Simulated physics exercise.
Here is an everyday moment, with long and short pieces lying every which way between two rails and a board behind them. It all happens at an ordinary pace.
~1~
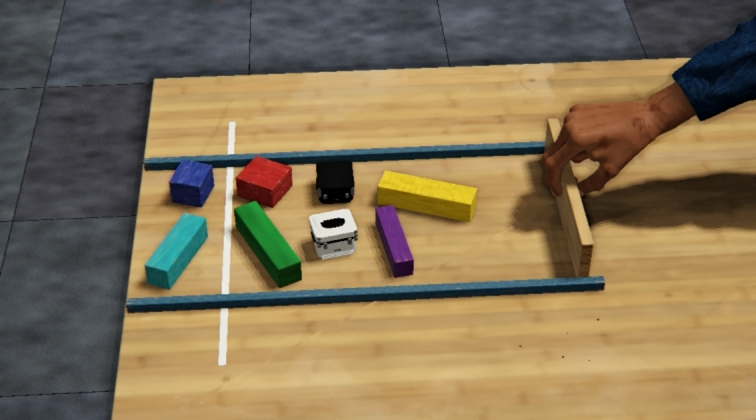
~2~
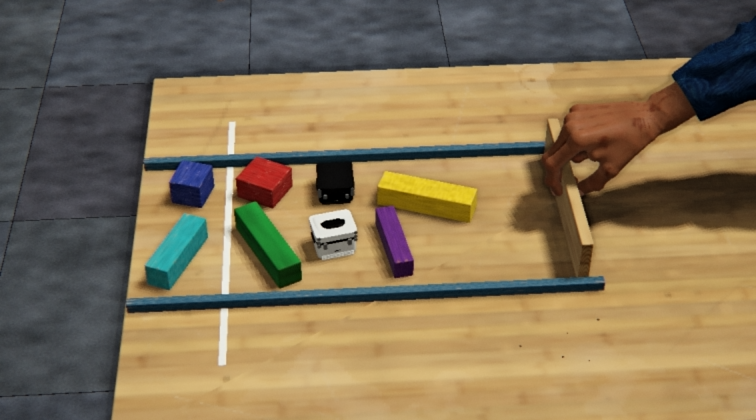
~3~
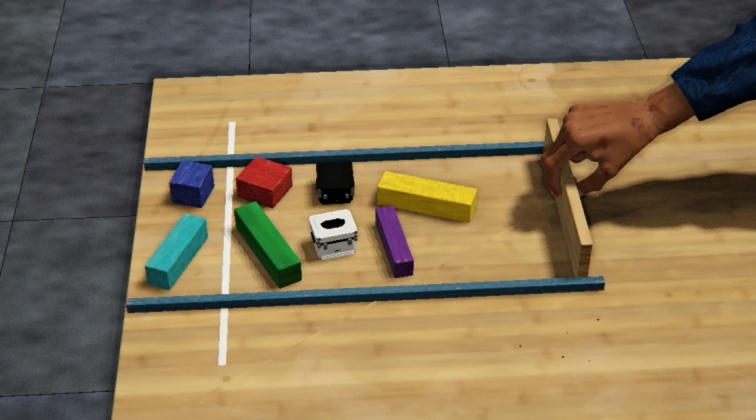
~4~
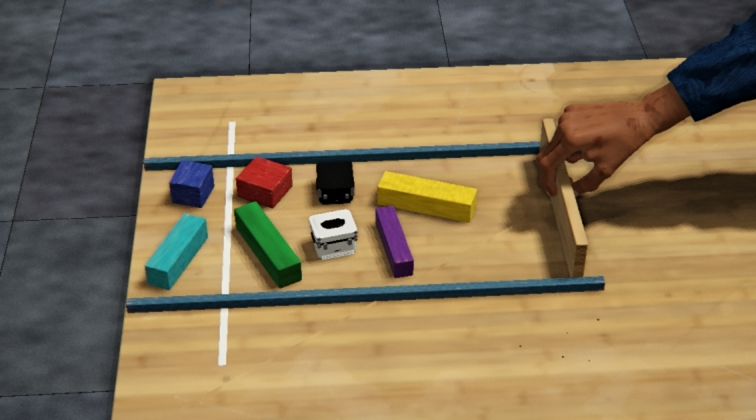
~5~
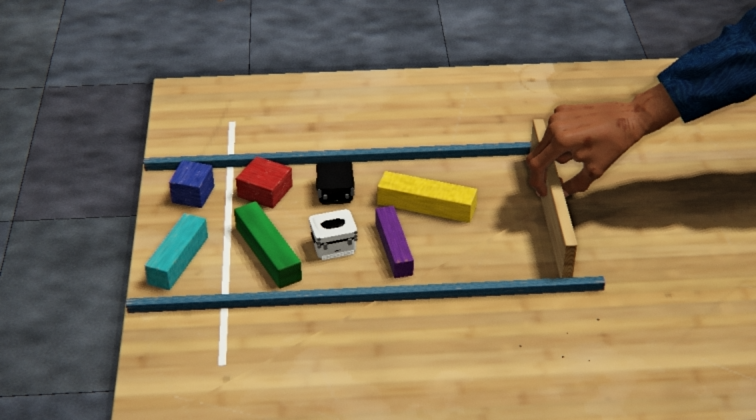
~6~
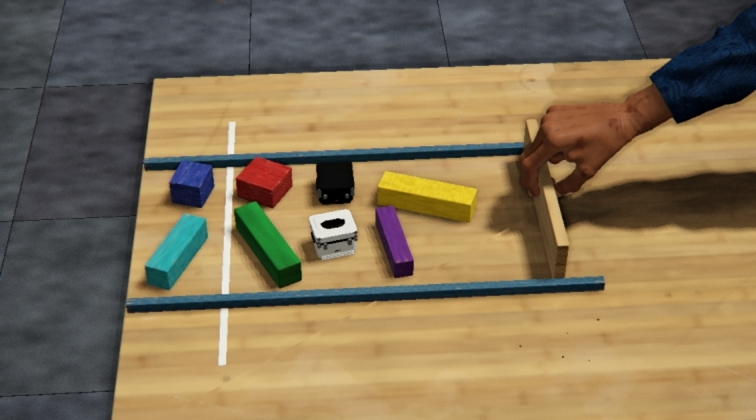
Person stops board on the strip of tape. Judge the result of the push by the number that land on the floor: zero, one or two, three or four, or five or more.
The number that land on the floor is three or four.
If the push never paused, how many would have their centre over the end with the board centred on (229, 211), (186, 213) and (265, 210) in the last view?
In order of the places given, that's 4, 5 and 2.
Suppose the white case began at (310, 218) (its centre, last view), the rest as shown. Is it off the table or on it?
Note - white case retained.
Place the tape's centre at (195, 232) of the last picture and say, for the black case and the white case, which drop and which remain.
Well, the black case topples off and the white case is left in place.
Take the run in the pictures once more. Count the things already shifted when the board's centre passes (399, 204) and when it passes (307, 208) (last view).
Tally: First 4; then 7.
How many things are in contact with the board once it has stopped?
Total: 2.
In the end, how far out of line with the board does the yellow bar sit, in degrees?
Roughly 55° out of line.
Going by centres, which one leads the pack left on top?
The one out in front is the green stick.
Early on, none off yet; turquoise bar at rest near (177, 251); blue block at rest near (192, 184); red block moving near (253, 181).
Finally, the number that fall off is three or four; lost, black case, red block, blue block and turquoise bar.
